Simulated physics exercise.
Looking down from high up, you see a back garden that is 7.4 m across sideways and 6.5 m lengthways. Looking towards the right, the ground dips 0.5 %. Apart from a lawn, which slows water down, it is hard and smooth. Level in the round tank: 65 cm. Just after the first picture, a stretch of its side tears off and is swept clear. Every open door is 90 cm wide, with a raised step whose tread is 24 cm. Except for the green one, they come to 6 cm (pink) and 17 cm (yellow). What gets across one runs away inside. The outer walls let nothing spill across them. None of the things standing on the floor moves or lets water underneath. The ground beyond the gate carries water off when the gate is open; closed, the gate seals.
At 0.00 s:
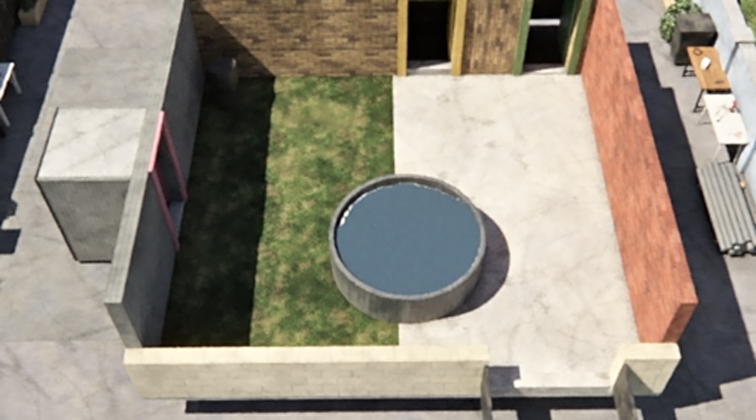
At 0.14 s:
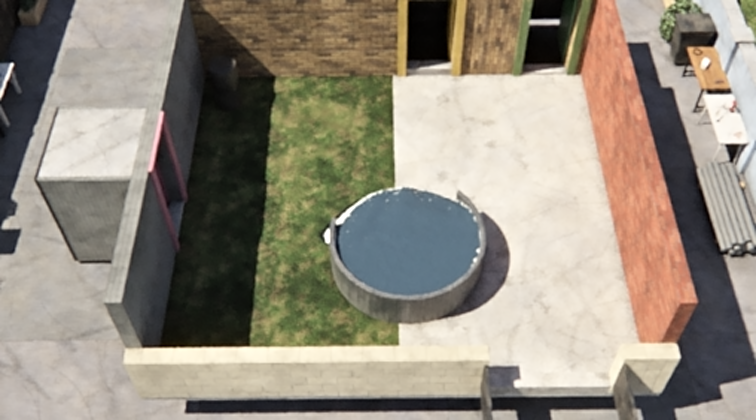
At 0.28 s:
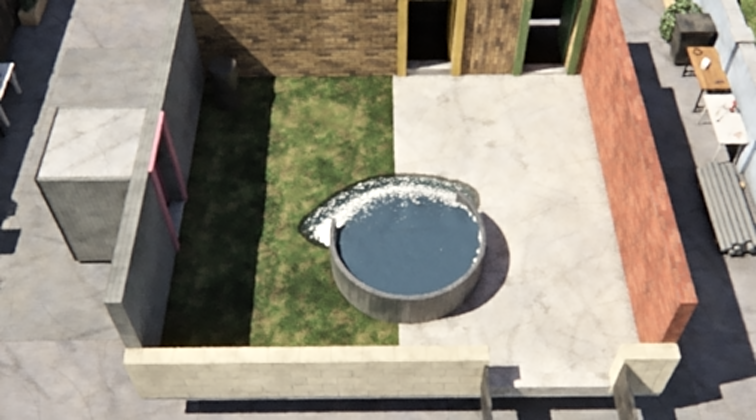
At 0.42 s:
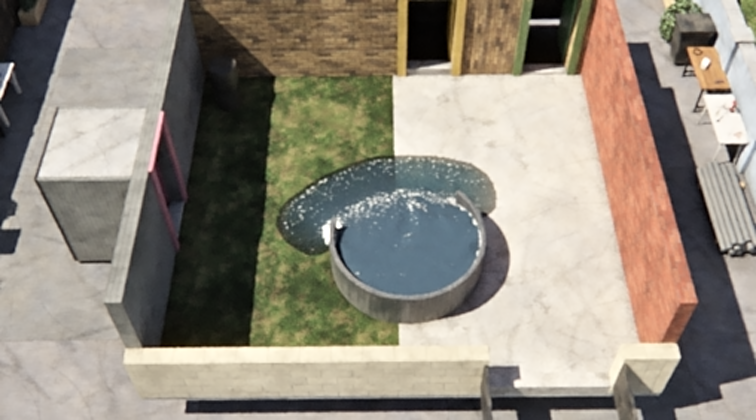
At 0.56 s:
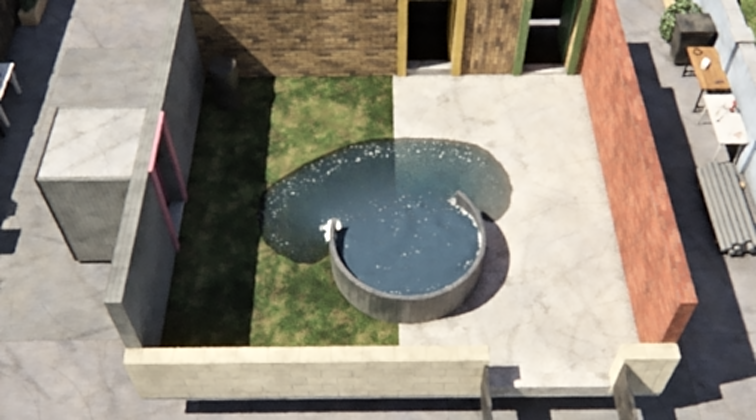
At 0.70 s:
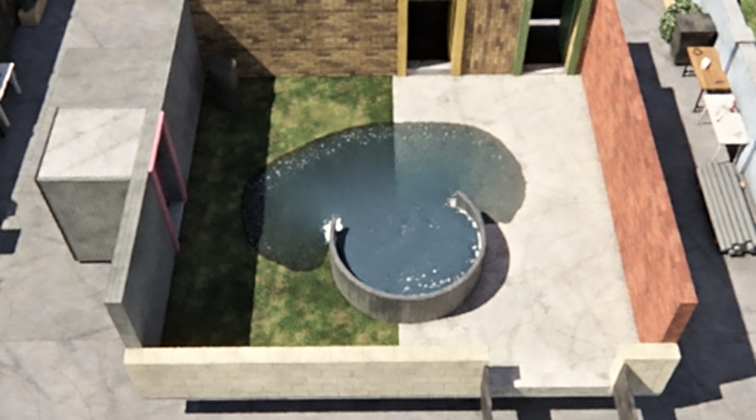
A walled back garden, half grass and half pale paving, is seen from high above by a still camera. A round grey tank of dark water stands across the seam, with a brick wall and yellow and green doorways behind and a red brick wall at right. The tank's far side opens, and foaming water pours out, spreading backwards and sideways in a widening sheet over grass and paving.
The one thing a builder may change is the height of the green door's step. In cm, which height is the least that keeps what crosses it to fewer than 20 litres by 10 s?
A height of about 12.5 cm would just do it.
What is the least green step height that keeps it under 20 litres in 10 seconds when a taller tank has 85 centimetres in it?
Step height: Approx. 17 cm.
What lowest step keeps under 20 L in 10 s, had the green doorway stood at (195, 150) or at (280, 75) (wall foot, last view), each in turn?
In turn: Roughly 8.5 cm, roughly 13.0 cm.
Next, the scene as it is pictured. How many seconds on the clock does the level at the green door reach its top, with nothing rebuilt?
Near 3.0 seconds.
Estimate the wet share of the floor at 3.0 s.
The wet part is about 55 per cent.
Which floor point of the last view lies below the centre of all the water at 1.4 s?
The water is centred around (391, 205) in the last picture's pixels.
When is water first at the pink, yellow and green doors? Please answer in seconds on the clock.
Arrival times - pink 2.2 seconds, yellow 1.2 seconds, green 1.6 seconds.
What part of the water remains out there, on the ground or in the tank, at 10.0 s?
Around 88 percent is still there.
After 1.4 s water covers 45 % of the floor, deepest (23 cm) near (371, 205); it has not reached the green door.
After 3.0 s water covers 55 % of the floor, deepest (24 cm) near (416, 75); 14 cm at the green door, 19 litres in over its 5 cm step.
After 10.0 s water covers 100 % of the floor, deepest (11 cm) near (581, 74); 8 cm at the green door, 148 litres in over its 5 cm step.
At the green door as built, the water arrived by 1.7 s and peaked near 14 cm at 3.0 s.
Run again over the same 10 s with other heights there, 38 litres in over 10.5 cm, 13 litres over 14 cm. The limit of 20 litres is kept from about 12.5 cm up.
